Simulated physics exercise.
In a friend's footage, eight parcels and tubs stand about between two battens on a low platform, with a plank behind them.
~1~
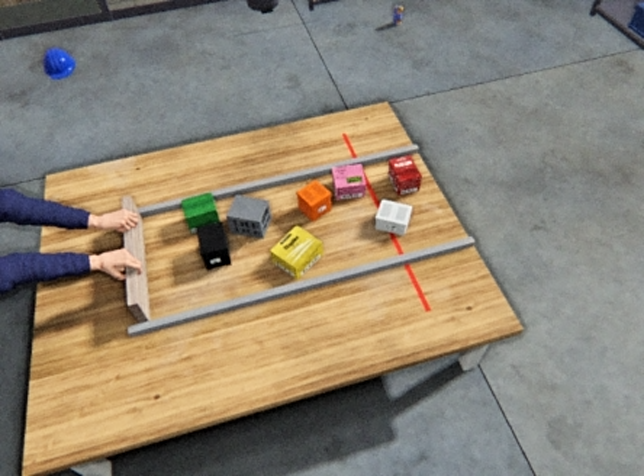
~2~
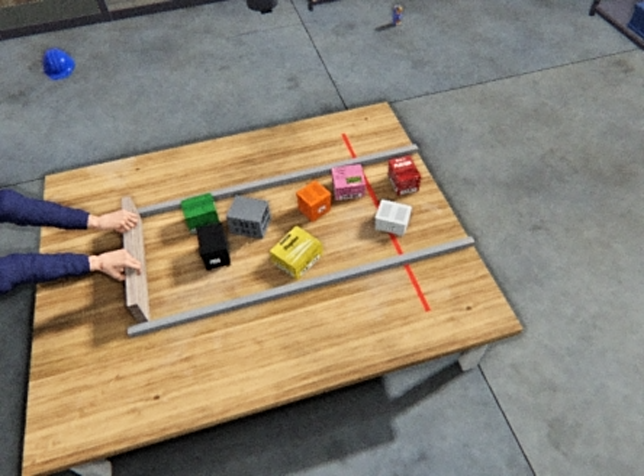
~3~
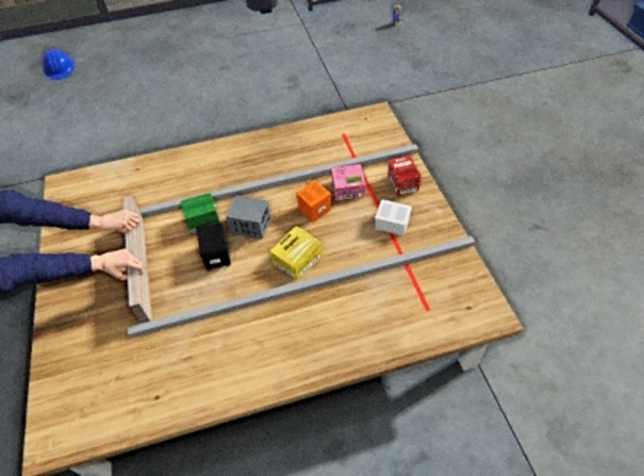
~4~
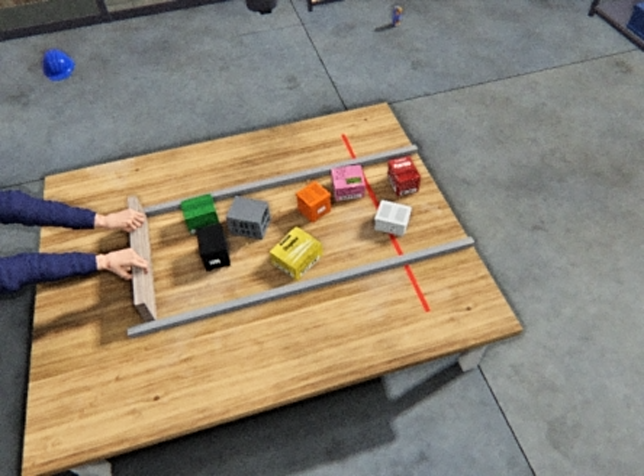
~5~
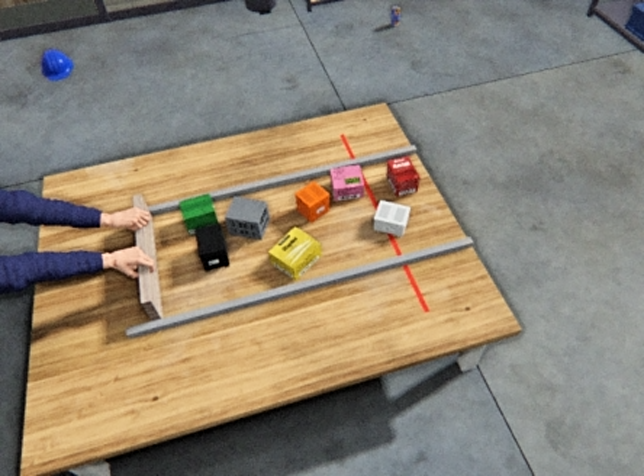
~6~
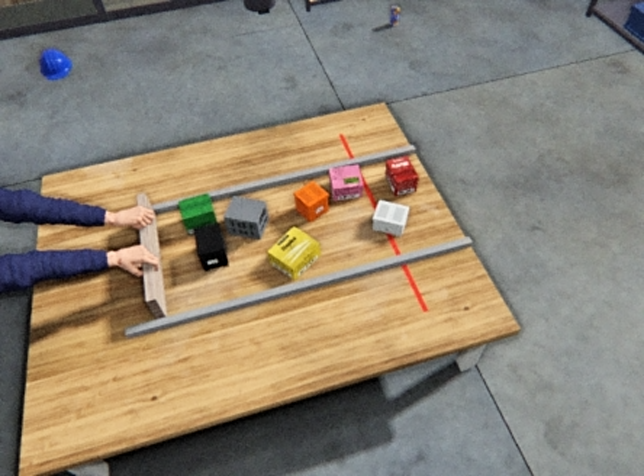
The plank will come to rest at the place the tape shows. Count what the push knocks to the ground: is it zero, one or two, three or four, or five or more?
I foresee one or two drops here.
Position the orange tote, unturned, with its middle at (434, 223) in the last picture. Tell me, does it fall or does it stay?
It is safe.
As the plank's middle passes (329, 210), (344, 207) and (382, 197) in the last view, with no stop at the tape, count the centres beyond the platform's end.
In order of the places given, that's 0, 0 and 2.
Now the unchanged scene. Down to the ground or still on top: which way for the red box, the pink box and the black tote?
At the finish the red box is gone, the pink box is gone and the black tote is still up there.
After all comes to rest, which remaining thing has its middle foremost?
The foremost one is the orange tote.
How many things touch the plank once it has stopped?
Contact count: 3.
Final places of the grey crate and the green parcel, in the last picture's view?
The grey crate ends at (406, 182) and the green parcel at (377, 169).
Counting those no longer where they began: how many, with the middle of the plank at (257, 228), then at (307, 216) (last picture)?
First 5, then 7.
Early on, none off yet; red box at rest near (401, 176); white tote at rest near (390, 219); pink box at rest near (346, 183).
A while later, none off yet; red box moving near (405, 176); white tote at rest near (390, 219); pink box travelled about its own width near (371, 172).
Finally, the number that fall off is one or two; lost, pink box and red box.
